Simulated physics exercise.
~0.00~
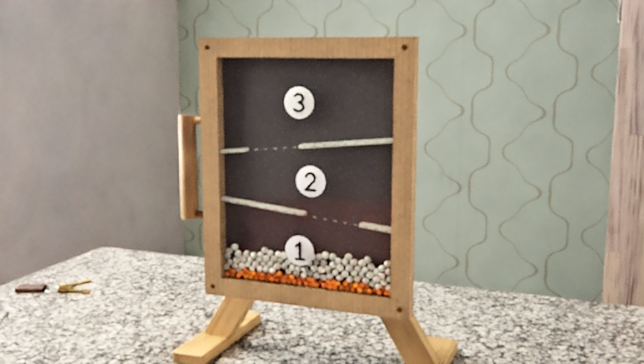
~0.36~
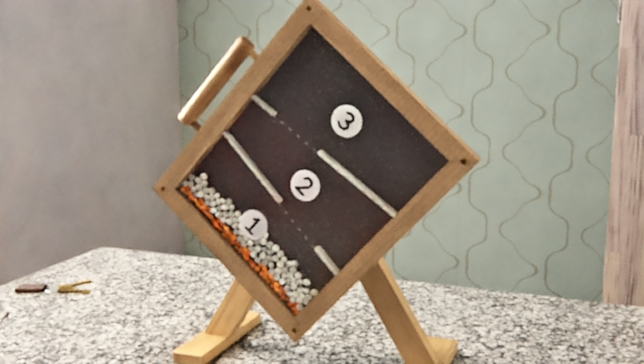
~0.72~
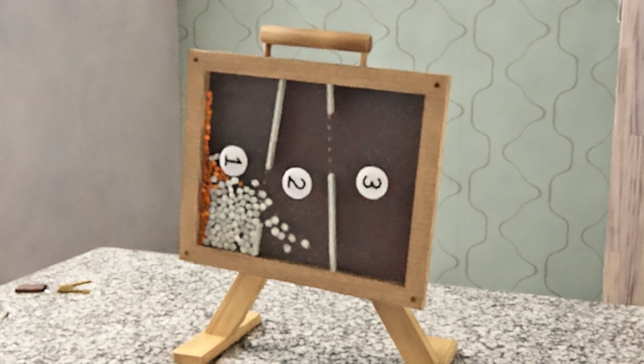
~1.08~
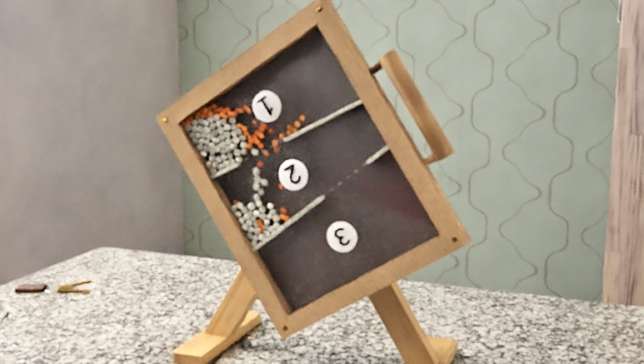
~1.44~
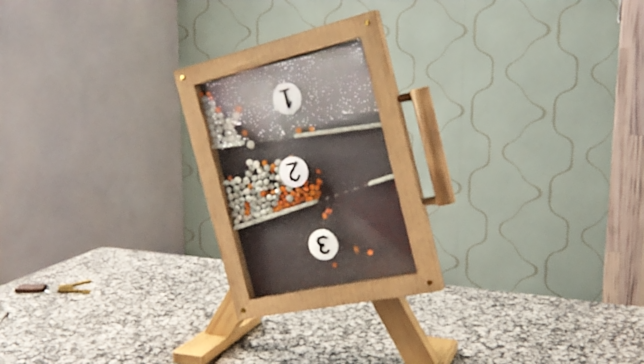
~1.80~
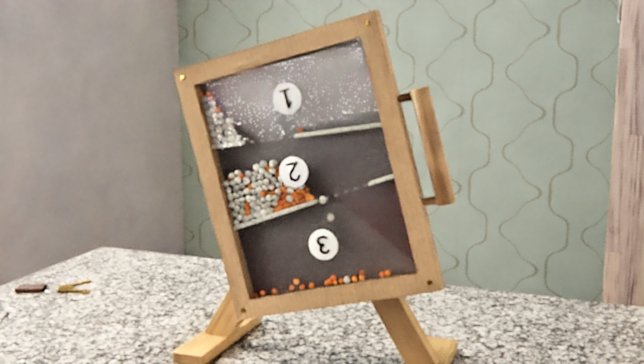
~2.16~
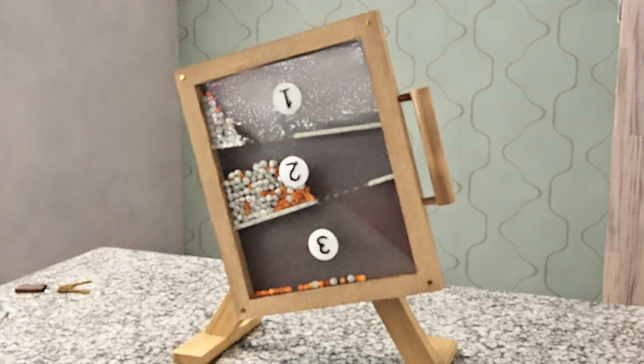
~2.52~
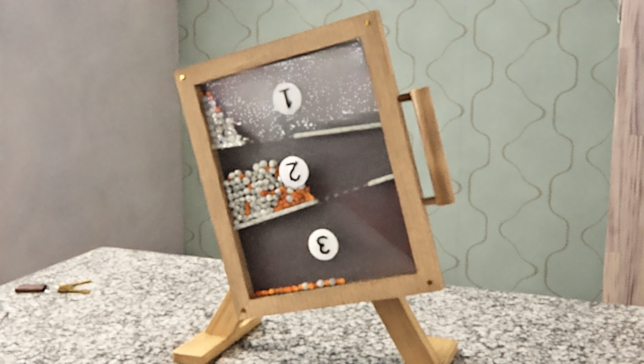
On a speckled stone counter before a grey wall and patterned green panelling, seen from the front by a still camera, a wooden-framed dark case with a side handle stands on splayed wooden legs. White beads lie over smaller orange ones in its bottom chamber, marked one, below chambers two and three. The case turns clockwise, and the beads slide left, then spill through the gaps as it tips almost upside down. Some, mainly orange, drop into chamber three. The case stops, still tilted, with most beads, white and orange, resting in the middle chamber.
